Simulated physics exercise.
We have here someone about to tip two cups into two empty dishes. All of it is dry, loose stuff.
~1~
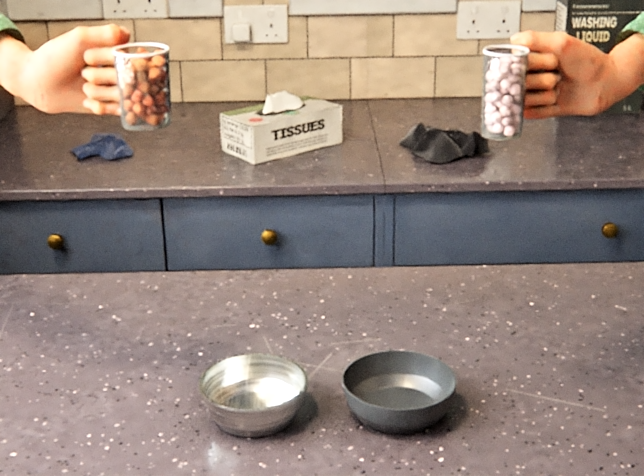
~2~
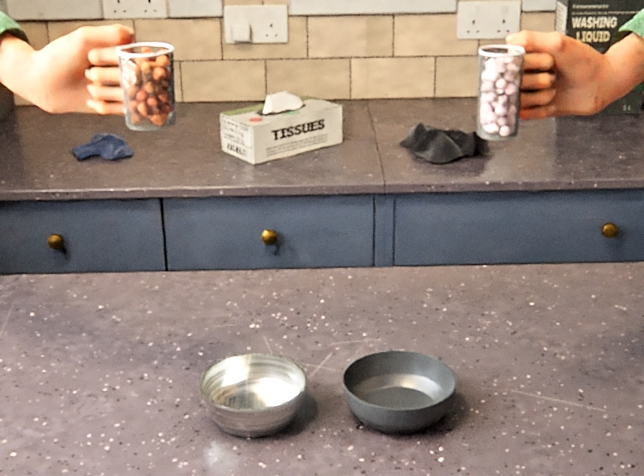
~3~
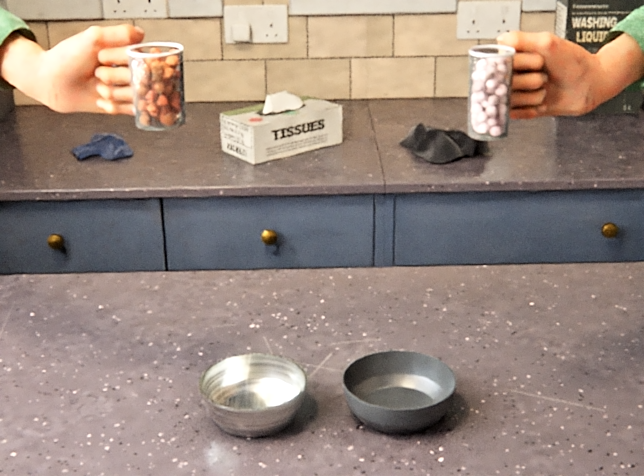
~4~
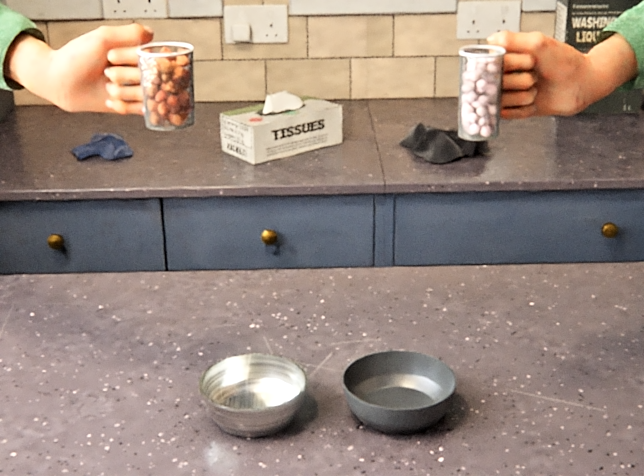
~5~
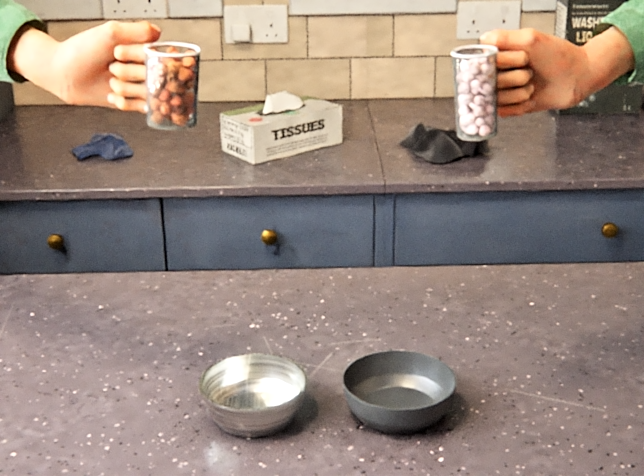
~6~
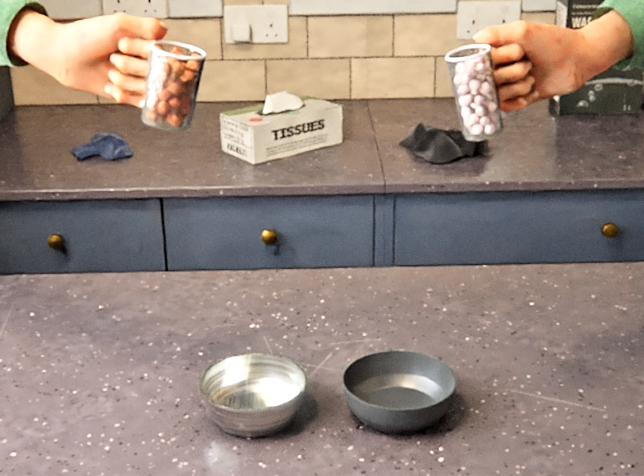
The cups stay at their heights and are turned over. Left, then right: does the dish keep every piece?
One by one: Left dish: I think some will fall out of it; right: I think some will fall out of it.
Then, 0.38 s after the last picture, left, all still in the cup; right, all still in the cup.
Then, 0.80 s after the last picture, left, all still in the cup; right, all still in the cup.
Then, 1.28 s after the last picture, left, about a quarter still in the cup, about a quarter in the dish, about two thirds in the air; right, a small part still in the cup, about a quarter in the dish, a stray few outside the dish, about two thirds in the air.
By the end, left, most in the dish, a small part outside the dish; right, about two thirds in the dish, about a quarter outside the dish.
